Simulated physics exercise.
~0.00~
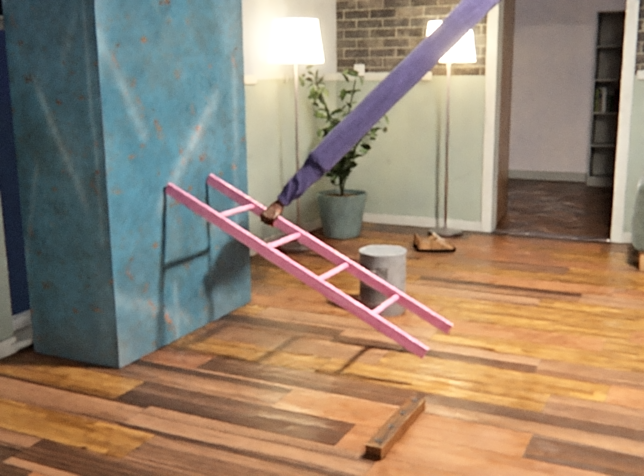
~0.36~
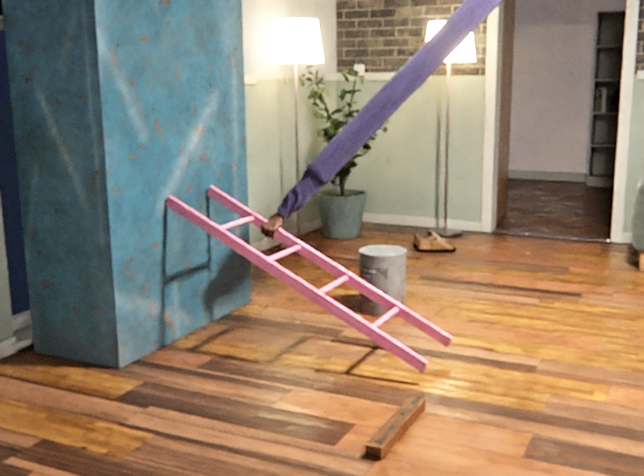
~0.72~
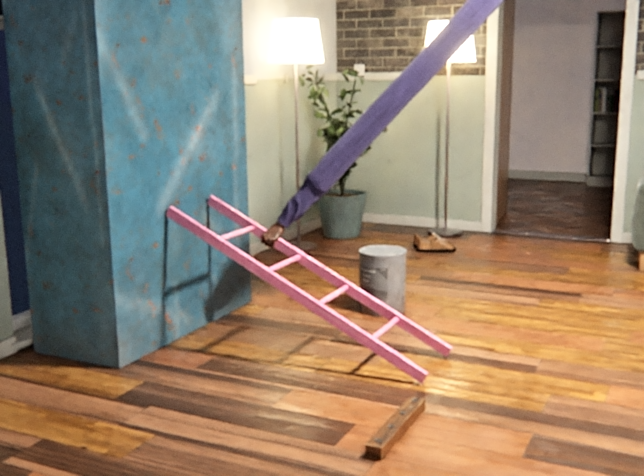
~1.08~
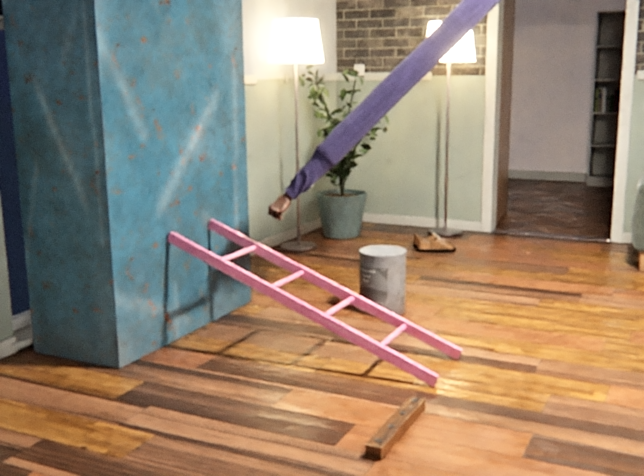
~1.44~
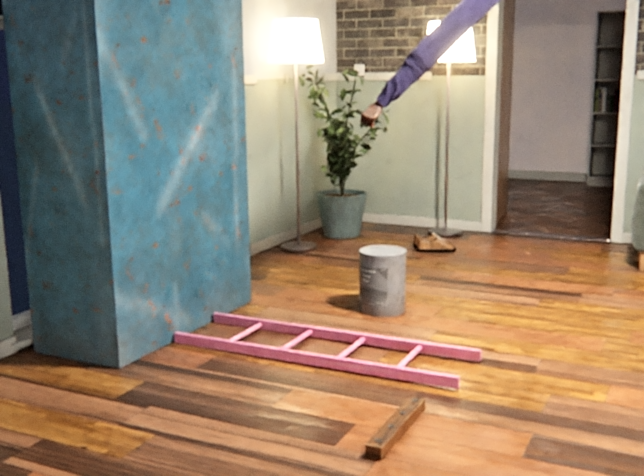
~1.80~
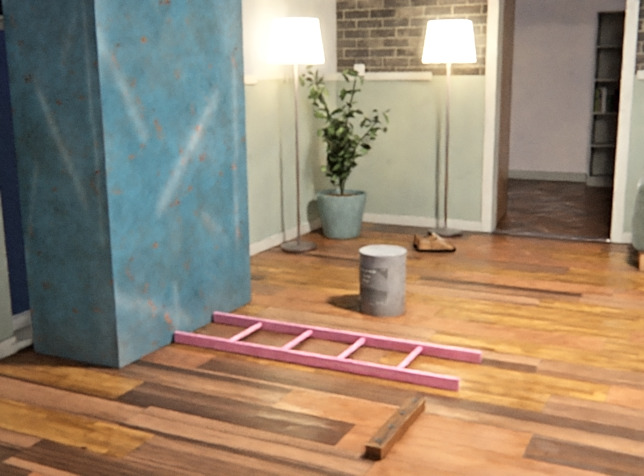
Beside a blue cupboard, a hand releases a leaning pink gate, which slides down flat.
